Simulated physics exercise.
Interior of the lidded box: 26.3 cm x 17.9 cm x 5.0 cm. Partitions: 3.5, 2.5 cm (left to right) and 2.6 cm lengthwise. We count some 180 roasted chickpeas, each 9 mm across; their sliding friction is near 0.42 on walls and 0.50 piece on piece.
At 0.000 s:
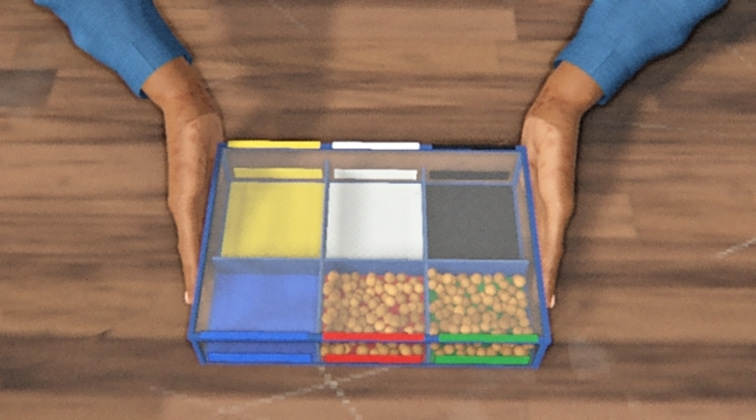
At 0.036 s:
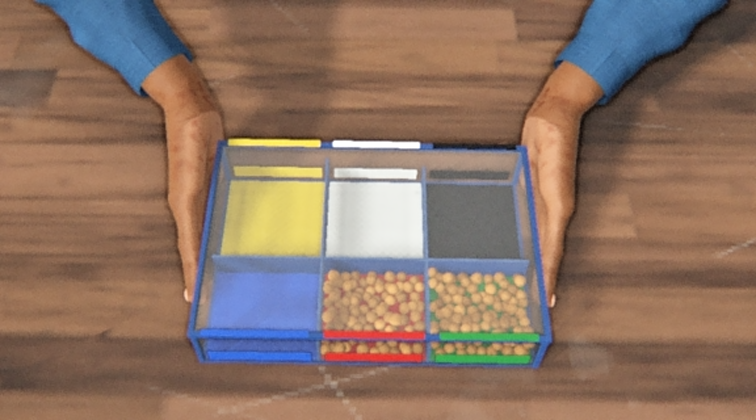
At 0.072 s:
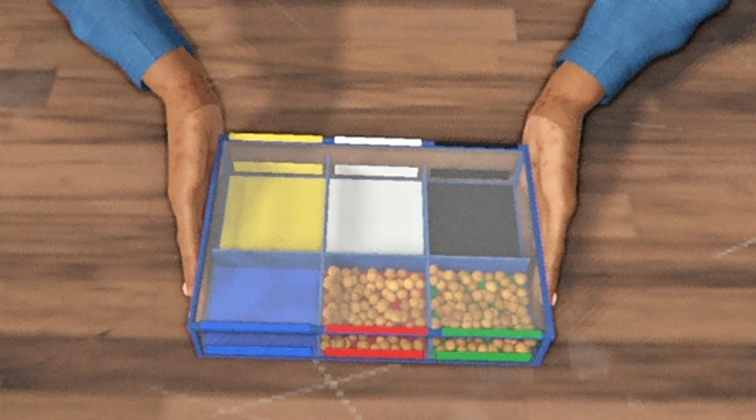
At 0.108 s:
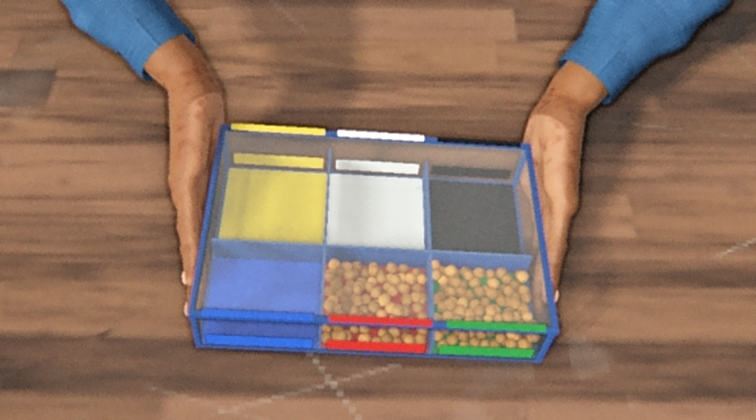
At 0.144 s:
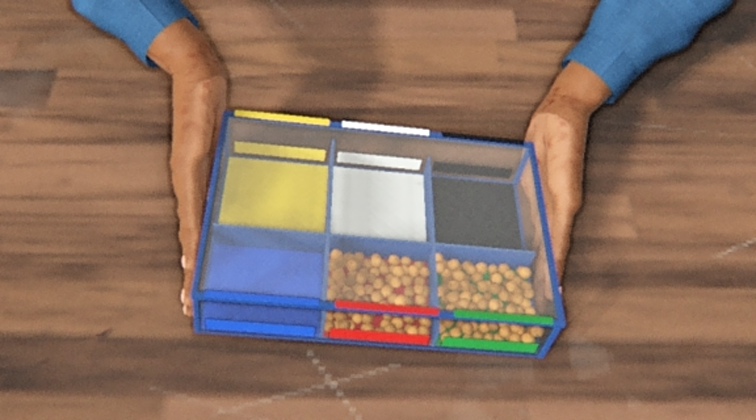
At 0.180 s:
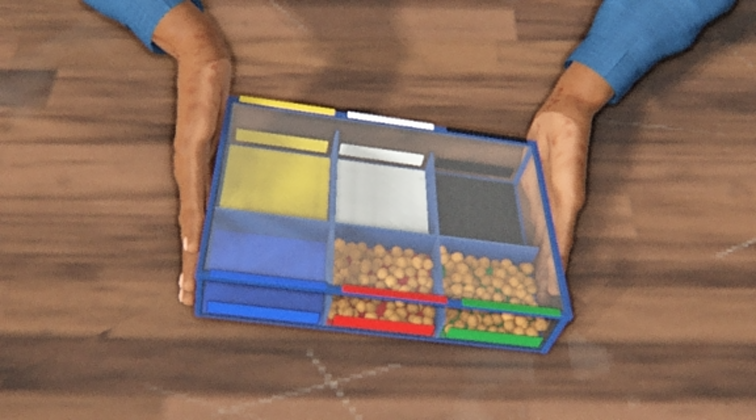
At the start, two hands in blue sleeves hold a clear-lidded, six-section box level above a wooden surface, with chickpeas filling the red and green front sections. The hands then gradually tilt the box, its left side rising above the right, while the chickpeas stay in their two sections.
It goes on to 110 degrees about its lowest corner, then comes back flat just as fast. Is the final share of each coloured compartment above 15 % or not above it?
As I see it, red: Fails; blue: Fails; green: Succeeds; yellow: Fails; white: Fails; black: Succeeds.
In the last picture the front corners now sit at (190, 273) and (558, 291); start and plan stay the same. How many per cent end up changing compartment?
It would be near 90 per cent.
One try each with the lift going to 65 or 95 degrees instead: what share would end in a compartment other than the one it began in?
Around 5 and 60 in a hundred, respectively.
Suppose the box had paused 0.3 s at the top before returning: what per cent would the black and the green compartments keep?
Black 65, green 35.
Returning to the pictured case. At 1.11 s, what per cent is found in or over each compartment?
Red 25, blue 0, green 55, yellow 0, white 5, black 20.
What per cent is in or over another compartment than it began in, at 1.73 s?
Near 70 per cent of it.
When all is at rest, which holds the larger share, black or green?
It's the black one that holds more.
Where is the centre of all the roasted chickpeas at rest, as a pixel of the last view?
Centre at rest: Approx. (498, 230) px.
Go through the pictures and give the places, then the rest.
In the first picture, box tilt 0 degrees, front corners at (194, 334) and (544, 338); red 50 %, green 50 %.
In the second picture, box tilt 1 degrees, front corners at (194, 332) and (545, 337).
In the third picture, box tilt 2 degrees, front corners at (194, 325) and (548, 334).
In the fourth picture, box tilt 5 degrees, front corners at (195, 312) and (552, 329), lowest corner right back.
In the fifth picture, box tilt 9 degrees, front corners at (197, 293) and (559, 321), lowest corner right back.
In the sixth picture, box tilt 13 degrees, front corners at (202, 273) and (565, 314), lowest corner right back; red 50 %, green 50 %. Its pace works out near 110 degrees a second.
Then, at 1.11 s, tilt 110 degrees; red 25 %, green 55 %, white 5 %, black 20 %.
After 1.73 s, tilt 50 degrees; green 35 %, black 65 %.
Then, at 2.39 s, tilt 0 degrees; green 35 %, black 65 %.
In the end, at 3.0 s, red 0 %, blue 0 %, green 35 %, yellow 0 %, white 0 %, black 65 %.
